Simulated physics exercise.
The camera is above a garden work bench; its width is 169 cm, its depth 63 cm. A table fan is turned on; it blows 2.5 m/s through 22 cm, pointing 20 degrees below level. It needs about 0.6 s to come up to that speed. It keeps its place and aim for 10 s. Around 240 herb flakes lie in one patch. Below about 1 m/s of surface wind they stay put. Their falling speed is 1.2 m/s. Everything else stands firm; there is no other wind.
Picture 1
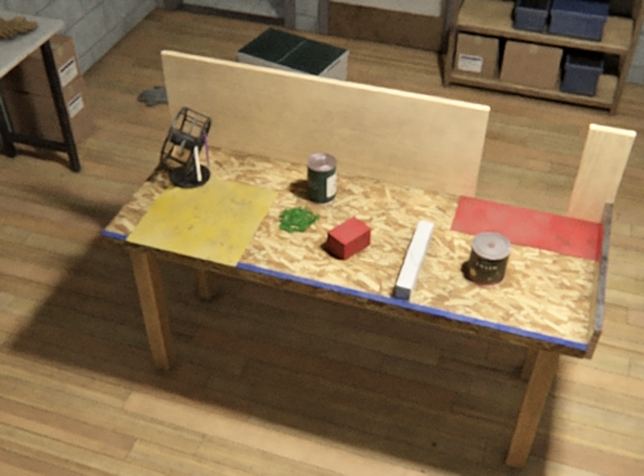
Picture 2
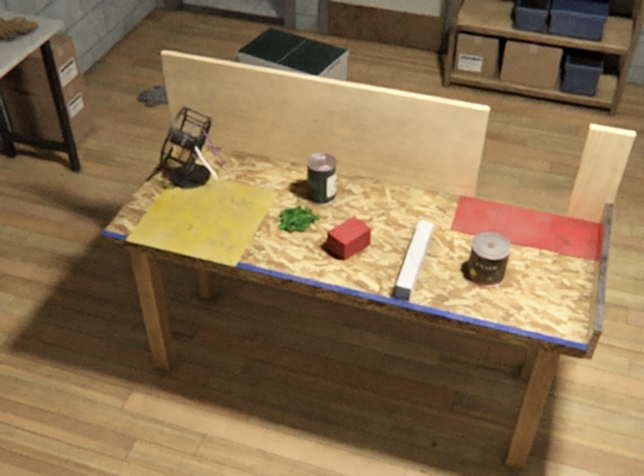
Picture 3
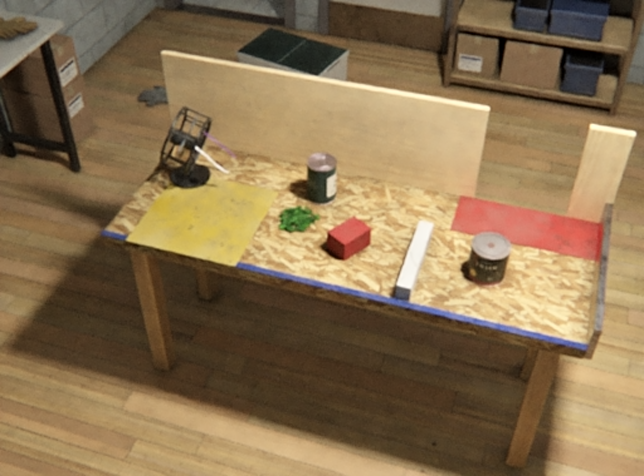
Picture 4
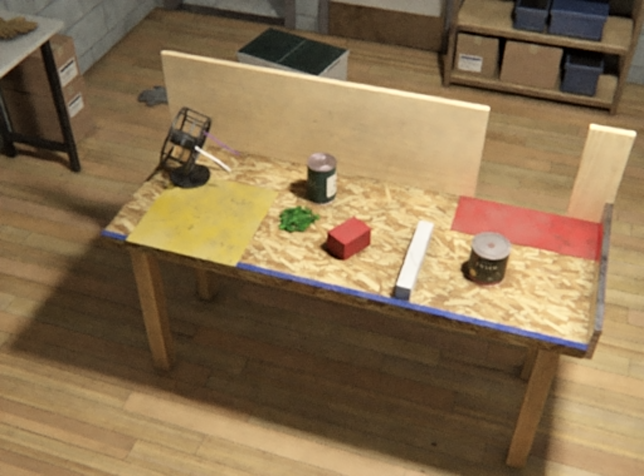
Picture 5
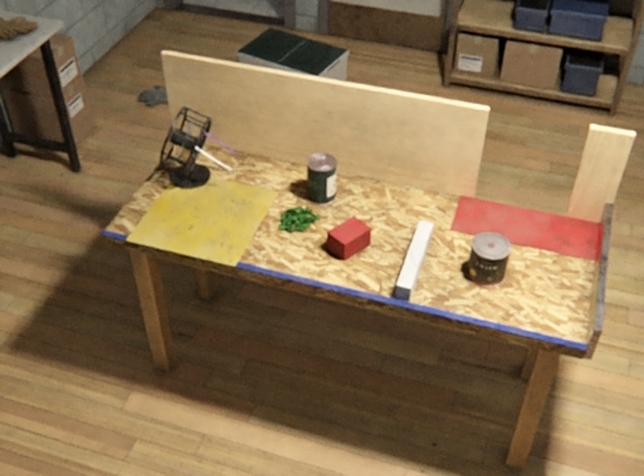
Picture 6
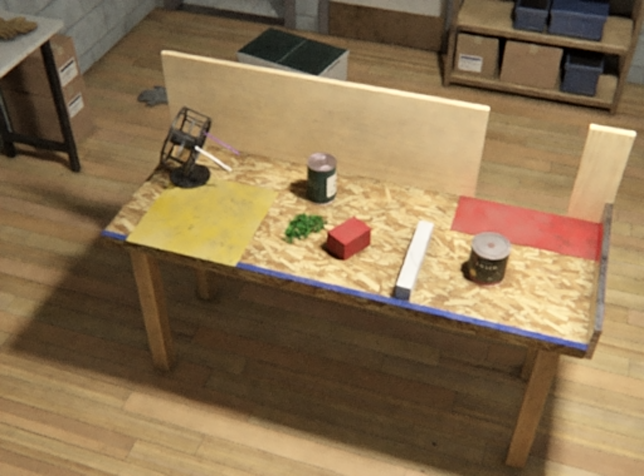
At the start, a small green patch of herb flakes lies on a work bench between a black fan and a red block, with pale strips hanging at the fan. The strips lift and stream out to the right while the flakes stay put, then most of the flakes shift slightly right.
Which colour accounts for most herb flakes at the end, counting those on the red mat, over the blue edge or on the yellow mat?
The blue one.
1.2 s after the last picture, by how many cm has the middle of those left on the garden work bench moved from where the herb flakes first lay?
About 20 cm.
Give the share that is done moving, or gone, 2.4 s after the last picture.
About 80 %.
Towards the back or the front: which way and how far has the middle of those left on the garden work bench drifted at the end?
To the front, by about 10 cm.
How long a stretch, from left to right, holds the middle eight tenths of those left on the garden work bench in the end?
Roughly 80 cm.
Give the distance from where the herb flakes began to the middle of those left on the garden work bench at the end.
Roughly 20 cm.
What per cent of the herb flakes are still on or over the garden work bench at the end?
Near 40 %.
Then, 1.2 s after the last picture, 28 % are on the move or not yet settled, 2 % are on the red mat, 58 % over the blue edge and 0 % on the yellow mat; the middle of those still in play is near (336, 240).
Then, 2.4 s after the last picture, 24 % are on the move or not yet settled, 3 % are on the red mat, 60 % over the blue edge and 0 % on the yellow mat; the middle of those still in play is near (336, 240).
Then, 4.7 s after the last picture, 20 % are on the move or not yet settled, 3 % are on the red mat, 62 % over the blue edge and 0 % on the yellow mat; the middle of those still in play is near (336, 240).
Then, 9.2 s after the last picture, at the end, 3 % are on the red mat, 65 % over the blue edge and 0 % on the yellow mat; the middle of those still in play is near (335, 244).
